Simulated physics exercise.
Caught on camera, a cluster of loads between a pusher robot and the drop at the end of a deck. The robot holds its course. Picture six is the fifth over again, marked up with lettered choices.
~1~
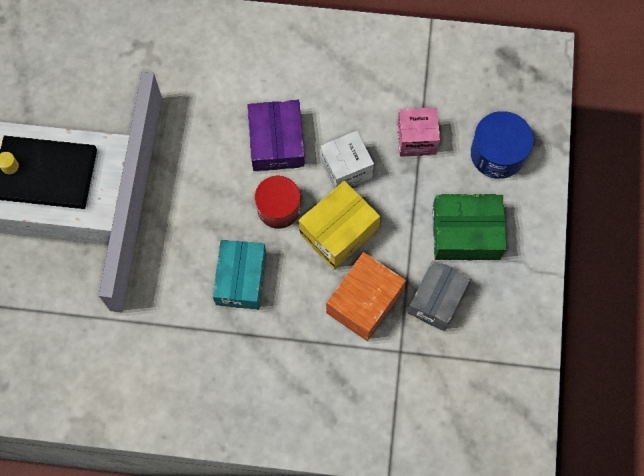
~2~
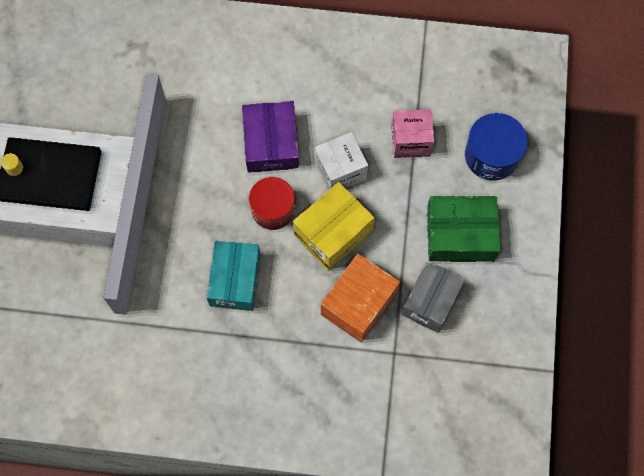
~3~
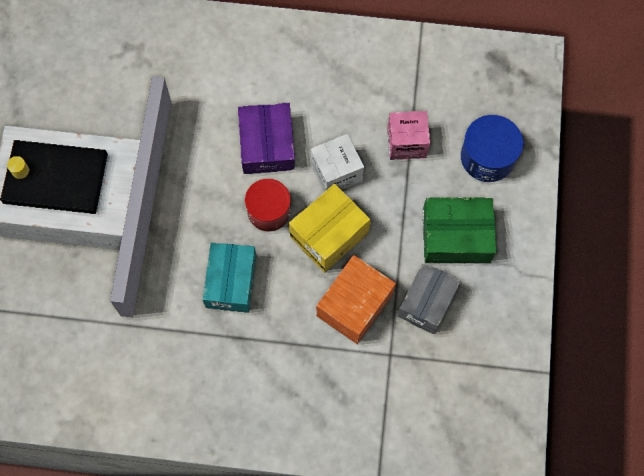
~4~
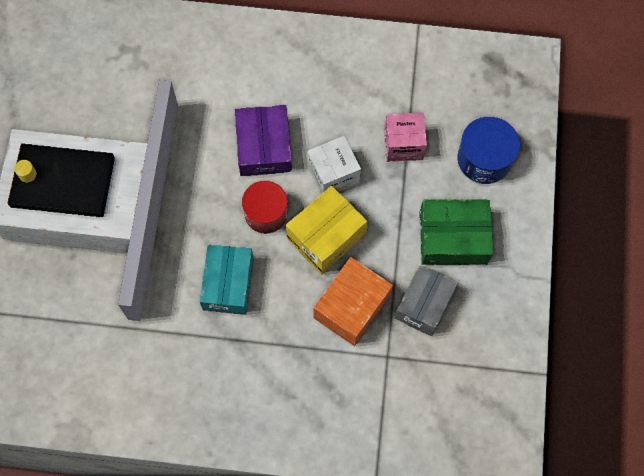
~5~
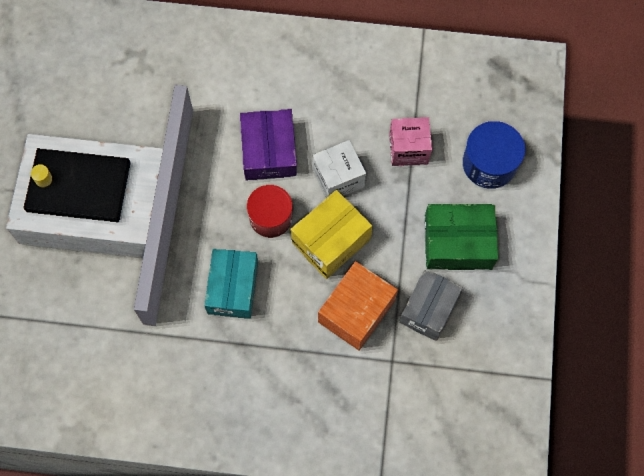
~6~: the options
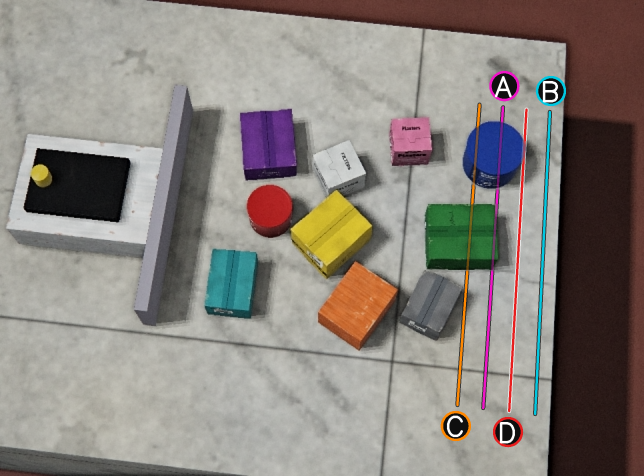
White robot with a wide grey blade creeping right across a pale marbled deck, narrowing the gap to motionless colourful boxes and cylinders.
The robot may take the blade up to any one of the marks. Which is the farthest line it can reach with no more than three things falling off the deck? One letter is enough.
No farther than C.
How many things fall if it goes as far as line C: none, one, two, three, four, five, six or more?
By then, three.
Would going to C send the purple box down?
No.
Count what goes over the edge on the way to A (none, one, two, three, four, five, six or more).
By then, six or more.
On the copy, A at (494, 250); B at (543, 255); C at (469, 247); D at (518, 253).
On C. First, robot (195, 197); purple box (316, 151); turquoise box (293, 293).
Then, robot (305, 209); blue pail (516, 158); grey box (497, 312).
Finally, robot (392, 219); grey box over the edge; blue pail over the edge; three fallen.
By contrast, A drops six; B drops ten; D drops six.
